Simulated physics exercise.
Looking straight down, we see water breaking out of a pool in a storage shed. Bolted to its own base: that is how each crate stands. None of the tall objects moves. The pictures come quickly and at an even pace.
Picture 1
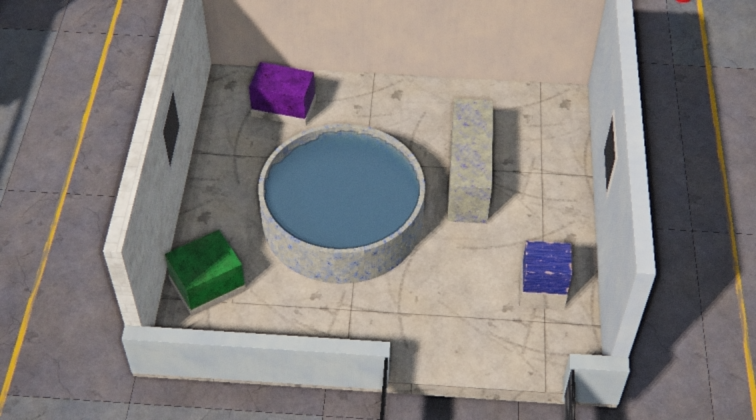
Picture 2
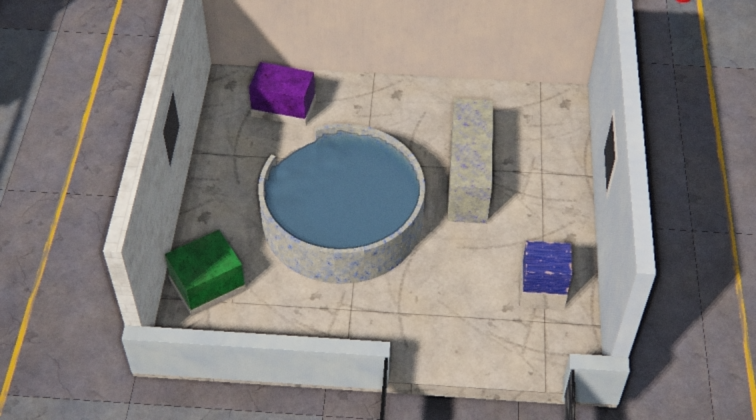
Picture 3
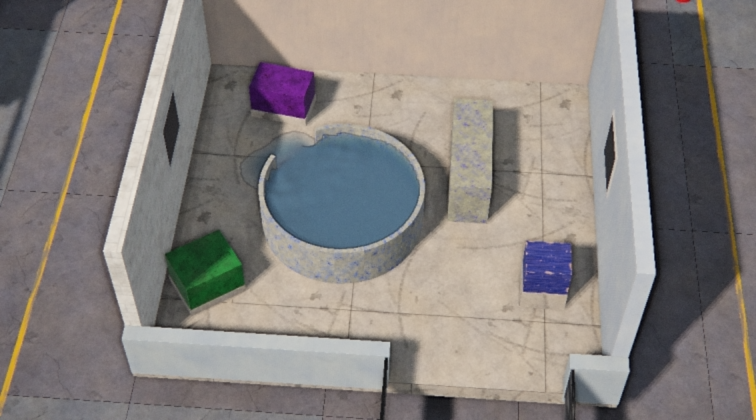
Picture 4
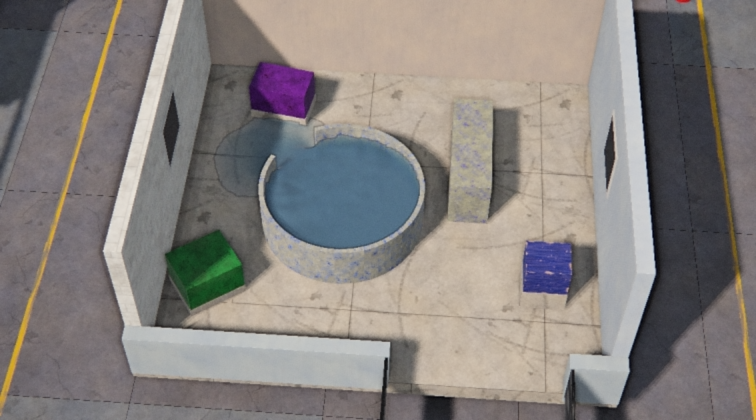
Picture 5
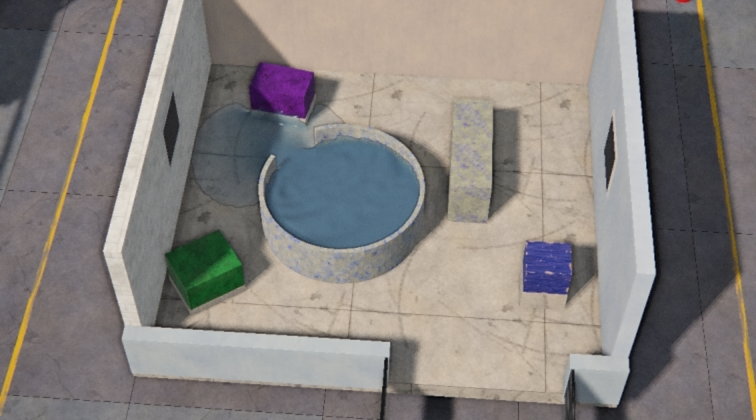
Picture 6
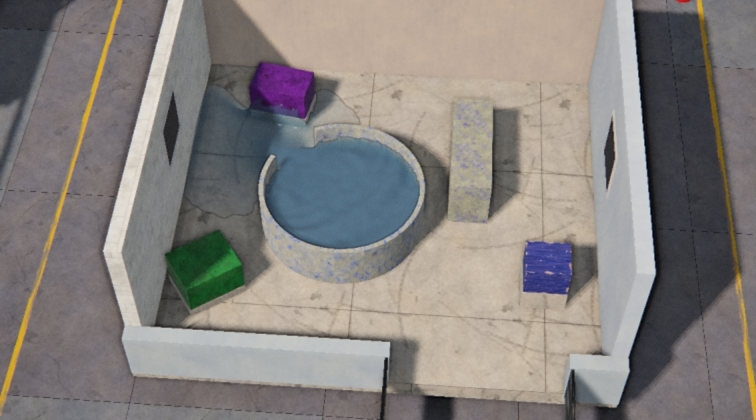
Water in a round stone pool sits still inside a roofless room with purple, green and blue crates, until a gap opens in the rim's upper left. It pours out through the gap and spreads in a thin, widening sheet across the floor, reaching the purple crate and the left wall.
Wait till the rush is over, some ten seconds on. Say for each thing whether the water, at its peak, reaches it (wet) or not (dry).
Blue crate: Dry; purple crate: Wet; green crate: Wet.
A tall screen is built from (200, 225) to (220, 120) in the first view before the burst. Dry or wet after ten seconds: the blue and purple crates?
Observation - blue: Not flooded; purple: Flooded.
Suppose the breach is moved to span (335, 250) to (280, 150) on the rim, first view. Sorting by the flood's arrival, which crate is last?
That is the blue-painted one.
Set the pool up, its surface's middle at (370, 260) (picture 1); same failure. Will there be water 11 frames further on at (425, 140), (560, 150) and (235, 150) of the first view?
Results in order - left untouched, left untouched, swamped.
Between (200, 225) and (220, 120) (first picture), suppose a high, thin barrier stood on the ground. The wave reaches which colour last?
The one in blue.
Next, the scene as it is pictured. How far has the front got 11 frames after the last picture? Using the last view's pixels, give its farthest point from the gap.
About at (449, 77).
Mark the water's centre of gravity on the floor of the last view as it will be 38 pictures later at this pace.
Centre: Close to (342, 182).
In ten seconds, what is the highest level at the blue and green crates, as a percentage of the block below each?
Taking them in the order asked, 30 percent and 180 percent.
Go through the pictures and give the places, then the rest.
The first frame shows the pool at (342, 189) is whole and still.
In the second frame, the front is at a hidden place, out from the gap on the pool's far side.
In the third frame, water pours out on the pool's far side and has run to (247, 163).
In the fourth frame, water pours out on the pool's far side and has run to (231, 138).
In the fifth frame, the front is at (222, 111), out from the gap on the pool's far side.
In the sixth frame, water pours out on the pool's far side and has run to (207, 88).
A moment on, water covers 20 % of the floor; the blue crate not reached, the purple crate water round its plinth, the green crate not reached.
Next, water covers 30 % of the floor; the blue crate not reached, the purple crate water round its plinth, the green crate water round its plinth.
Then, water covers 50 % of the floor; the blue crate not reached, the purple crate water round its plinth, the green crate water round its plinth.
Later, water covers 85 % of the floor; the blue crate water round its plinth, the purple crate water round its plinth, the green crate water round its plinth.
In the end, water covers 100 % of the floor; the blue crate stayed above the water, the purple crate was topped, the green crate was topped.
